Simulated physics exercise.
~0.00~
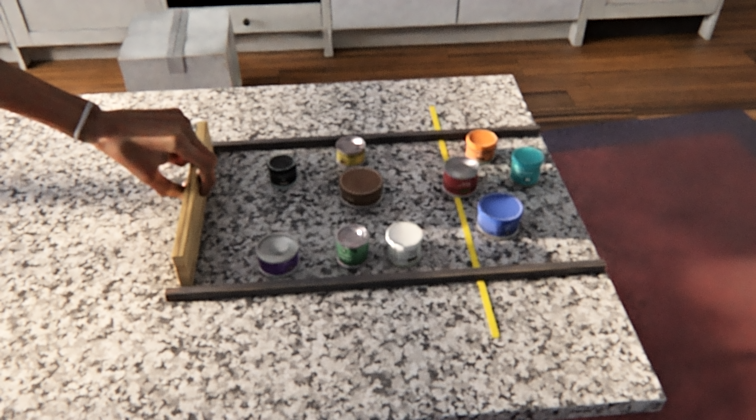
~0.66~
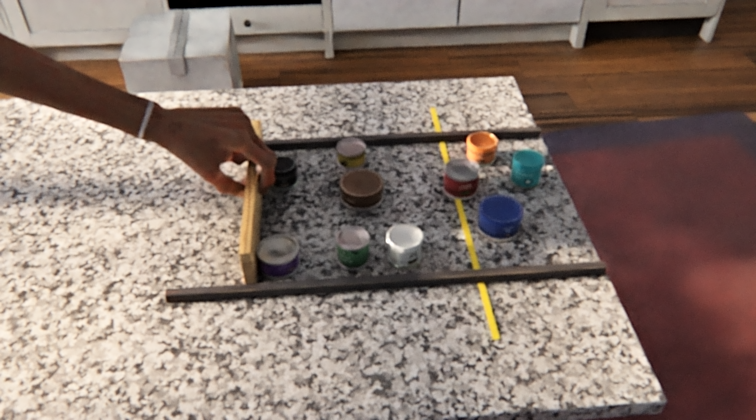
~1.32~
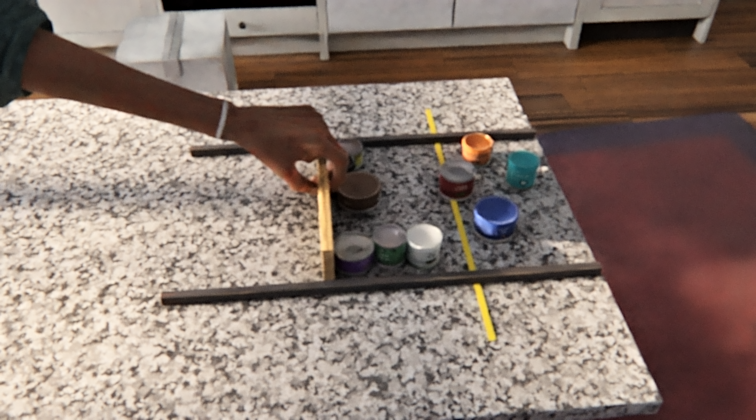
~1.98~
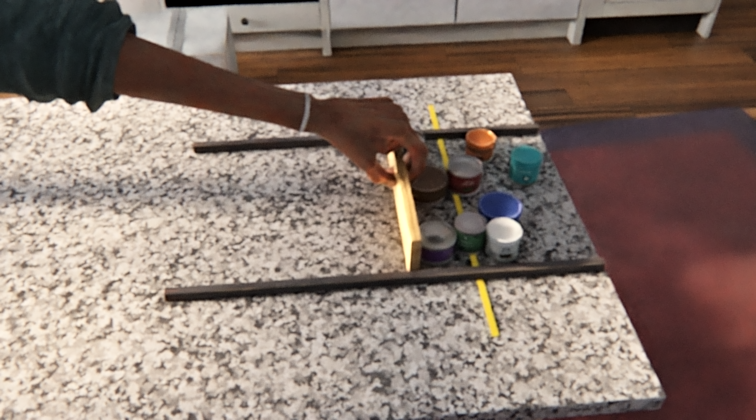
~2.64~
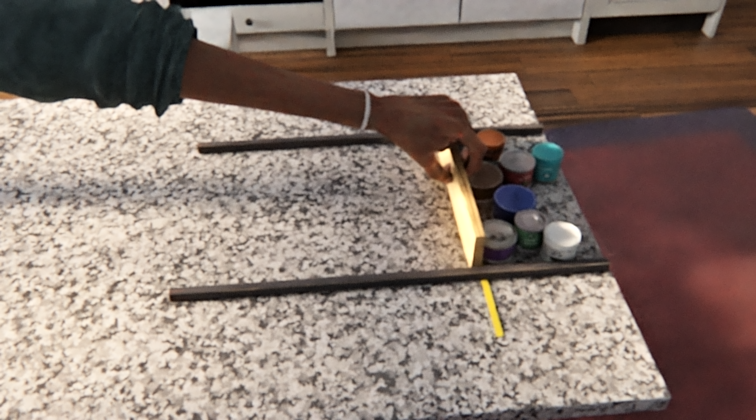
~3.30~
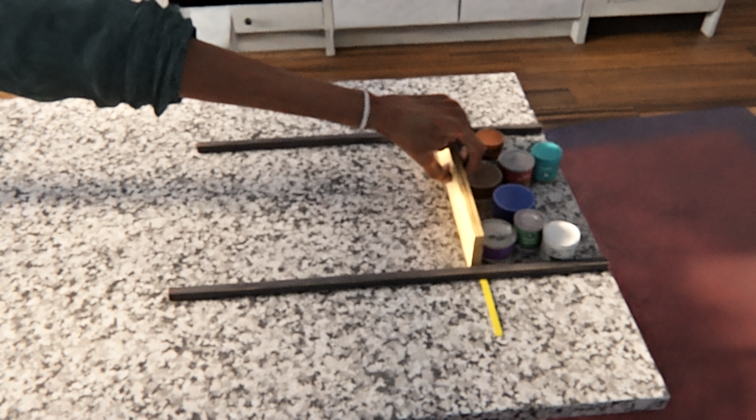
A hand slides an upright wooden board rightward across a speckled granite tabletop, seen from above at a slight angle by a gently swaying camera. Two dark rails run along the table, with small pots between them, including purple, green and white ones nearer the viewer, brown in the middle, and red, blue, orange and teal beyond a yellow strip. The board passes the black pot's starting place and gathers the nearer pots, pushing them over the strip. They bunch against the others near the table's right edge. The board stops around the strip, the hand still holding it, and no pot falls off.
